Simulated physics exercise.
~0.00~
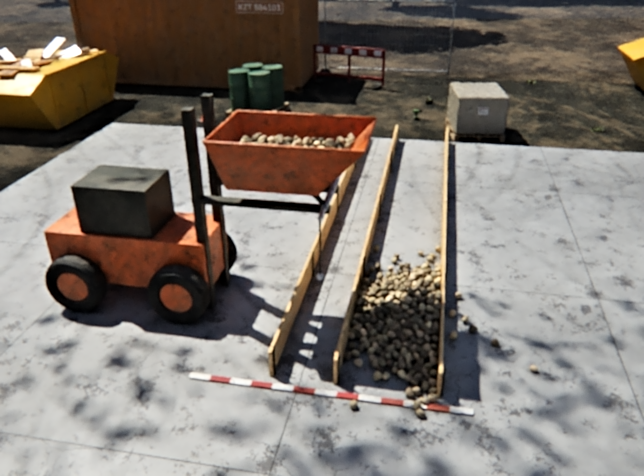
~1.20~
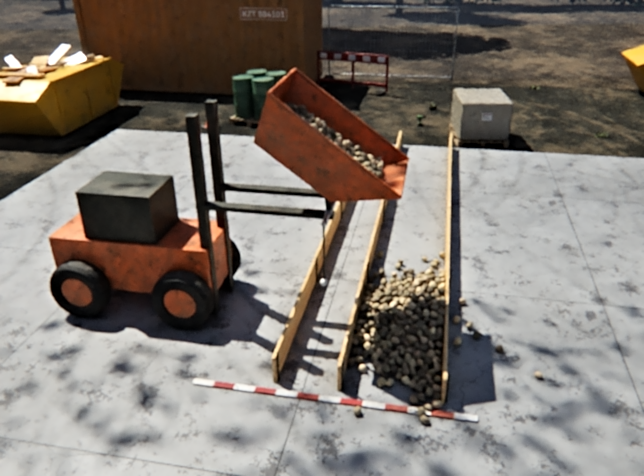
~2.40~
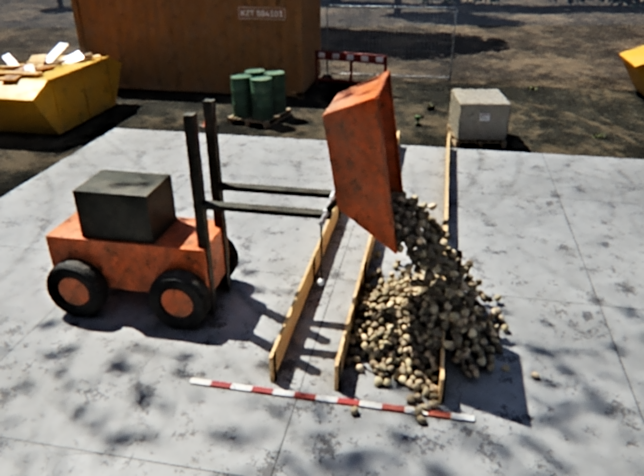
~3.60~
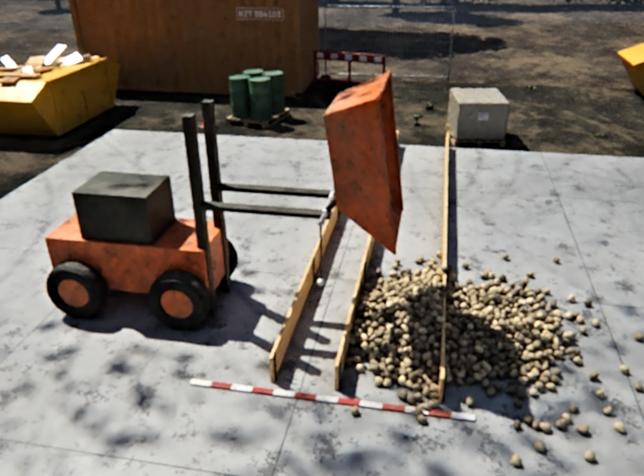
At the start, an orange forklift holds a raised skip of round stones level over wooden planks laid on a pale floor, with an earlier heap lying between the boards to the right. The skip then tips toward the right, its stones still inside as it slants. It swings on until it is nearly upright, and the stones pour out onto the heap. They pile up and spill over the last plank. At the end, the emptied skip hangs steeply tilted and still, while the stones lie spread on both sides of that board, with strays scattered across the open floor.
